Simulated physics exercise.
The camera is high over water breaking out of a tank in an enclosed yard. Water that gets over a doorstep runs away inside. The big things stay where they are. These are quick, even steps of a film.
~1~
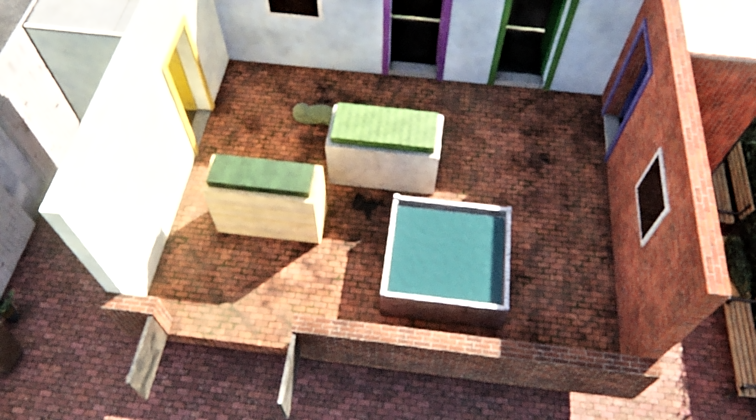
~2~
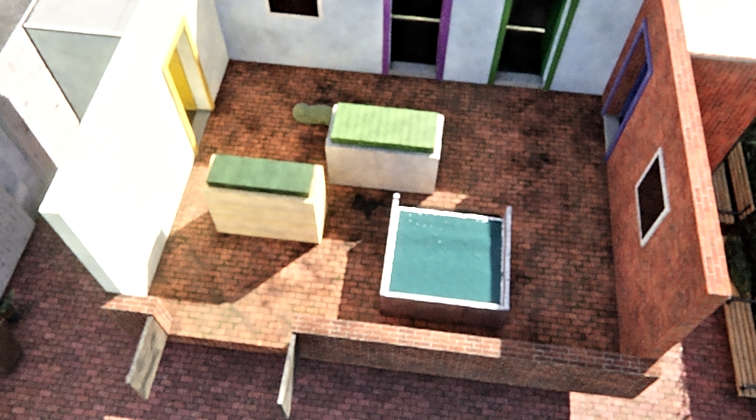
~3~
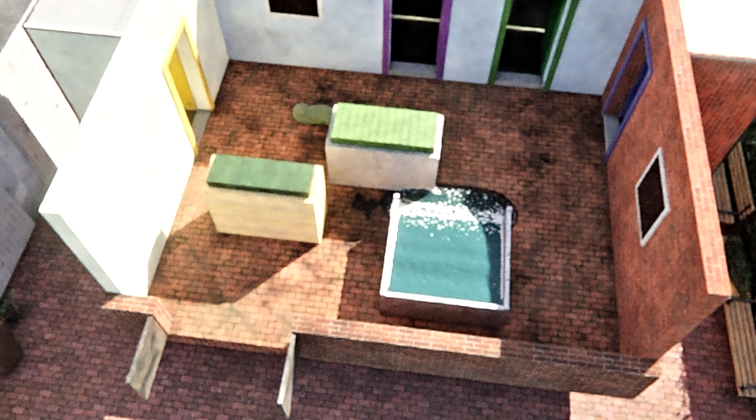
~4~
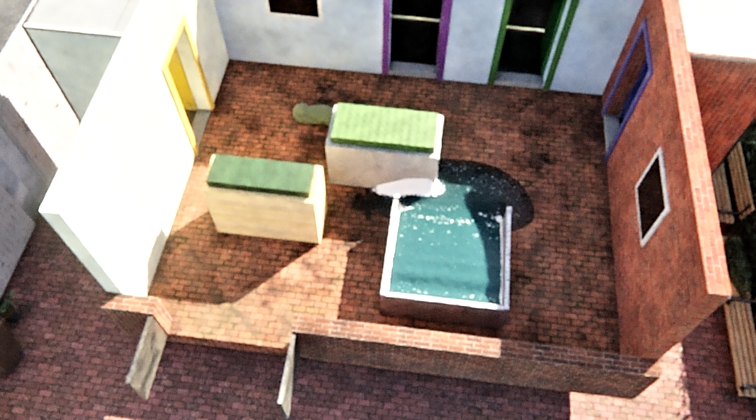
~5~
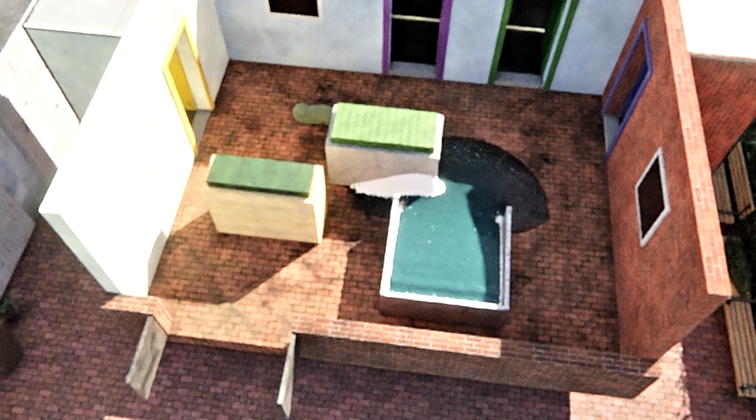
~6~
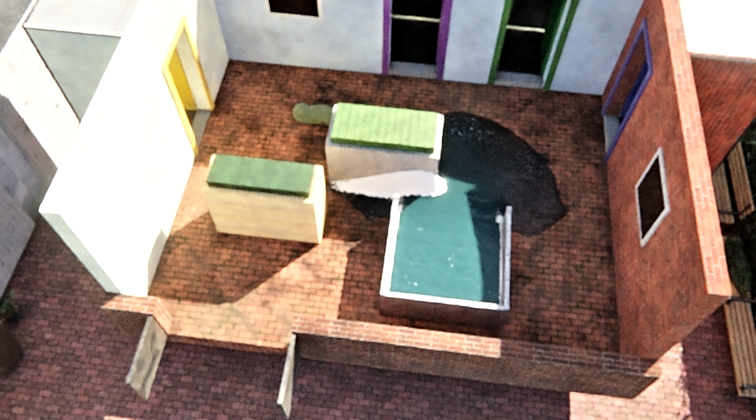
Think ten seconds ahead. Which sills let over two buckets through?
The yellow door lets in a lot; the purple door admits no more than that; the green door lets in a lot; the blue door lets in a lot.
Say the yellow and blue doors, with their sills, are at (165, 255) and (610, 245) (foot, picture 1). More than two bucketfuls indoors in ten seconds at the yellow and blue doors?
Then: The yellow one keeps below it, the blue one takes less.
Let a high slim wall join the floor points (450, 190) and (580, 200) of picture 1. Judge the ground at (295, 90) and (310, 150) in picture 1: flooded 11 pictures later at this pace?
One after the other: Free of water, clear.
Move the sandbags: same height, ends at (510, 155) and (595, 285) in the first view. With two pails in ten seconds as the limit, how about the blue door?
In short: Blue door holds.
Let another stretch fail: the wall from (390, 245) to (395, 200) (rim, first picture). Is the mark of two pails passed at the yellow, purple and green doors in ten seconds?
In short: Yellow door floods, purple door takes less, green door lets less in.
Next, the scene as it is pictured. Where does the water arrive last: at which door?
It is the yellow door.
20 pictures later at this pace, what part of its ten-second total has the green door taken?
Close to 95 %.
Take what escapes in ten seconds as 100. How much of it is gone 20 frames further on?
Some 55 per cent.
A moment on, water covers 30 % of the floor; the yellow door not reached, the purple door wet at the sill, nothing in, the green door under two buckets in, the blue door not reached.
Next, water covers 45 % of the floor; the yellow door not reached, the purple door wet at the sill, nothing in, the green door over two buckets in, the blue door wet at the sill, nothing in.
Then, water covers 60 % of the floor; the yellow door under two buckets in, the purple door under two buckets in, the green door far over two buckets in, the blue door over two buckets in.
Later, water covers 80 % of the floor; the yellow door under two buckets in, the purple door under two buckets in, the green door far over two buckets in, the blue door over two buckets in.
In the end, water covers 95 % of the floor; the yellow door over two buckets in, the purple door under two buckets in, the green door far over two buckets in, the blue door over two buckets in.
